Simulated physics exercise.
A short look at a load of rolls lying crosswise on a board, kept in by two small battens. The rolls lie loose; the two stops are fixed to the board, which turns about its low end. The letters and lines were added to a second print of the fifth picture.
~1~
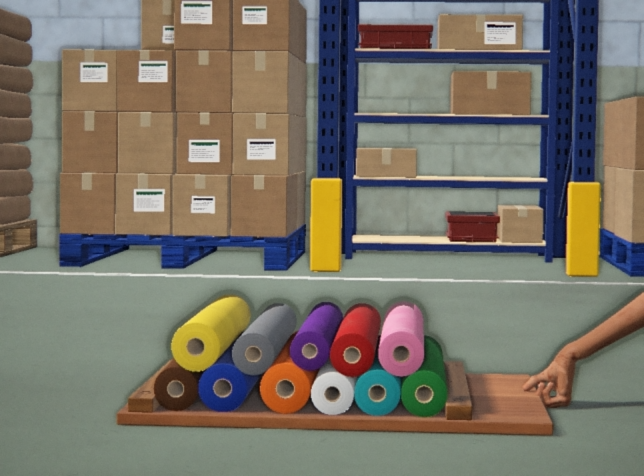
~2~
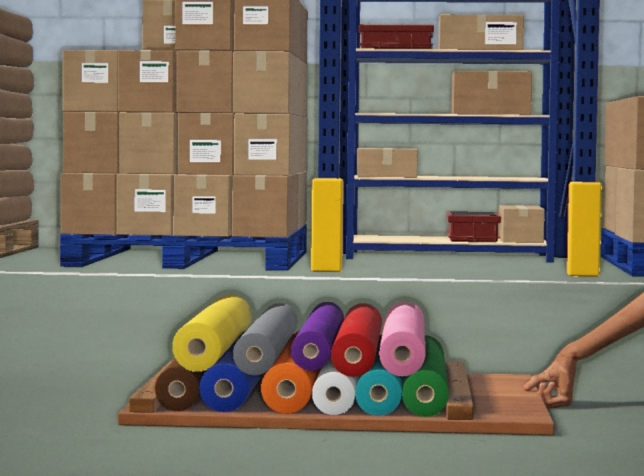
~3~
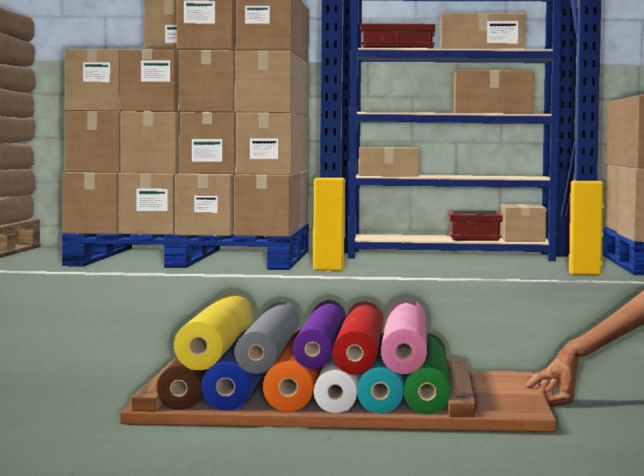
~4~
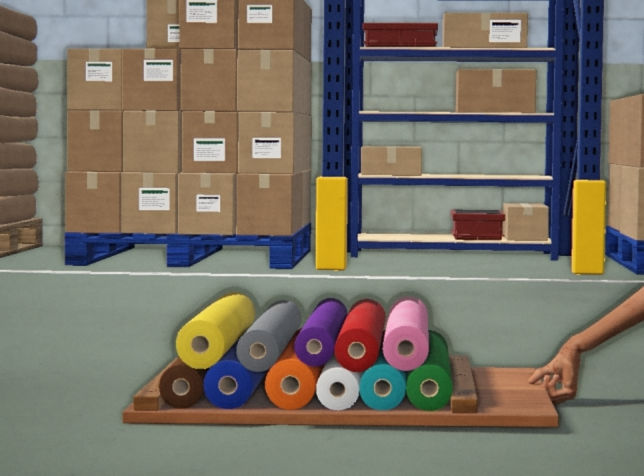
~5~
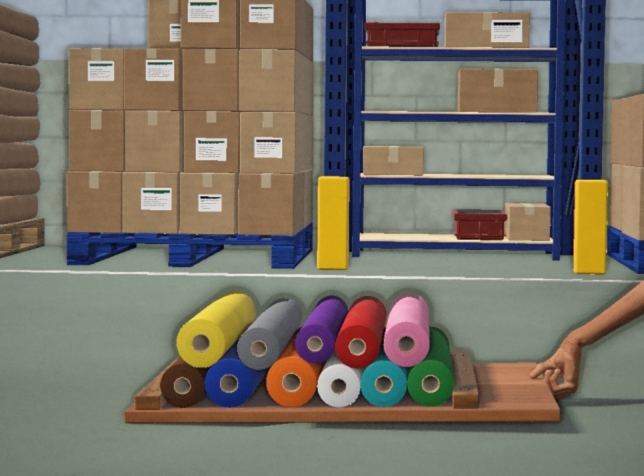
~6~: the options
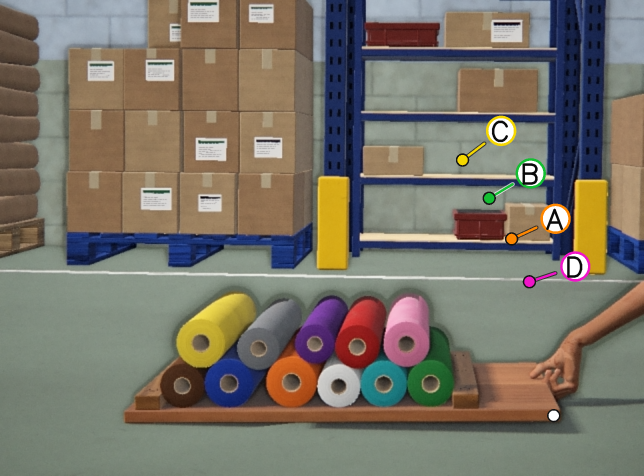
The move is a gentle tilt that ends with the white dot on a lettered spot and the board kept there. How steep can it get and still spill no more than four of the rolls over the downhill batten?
Raise it to A.
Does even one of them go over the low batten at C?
At C: Yes.
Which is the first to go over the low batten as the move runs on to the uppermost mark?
It is the yellow one.
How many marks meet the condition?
Two of them.
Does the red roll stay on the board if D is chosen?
Yes.
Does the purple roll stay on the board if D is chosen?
Yes.
On the marked copy, A at (511, 239); B at (489, 198); C at (462, 160); D at (529, 282); the white dot at (554, 416).
Taking A. A third of the way, board at 16°.
Two thirds of the way, board at 26°.
When it is over, board at 26°, one over the low batten (yellow).
As for the rest, B five over the low batten; C five over the low batten; D none over the low batten.
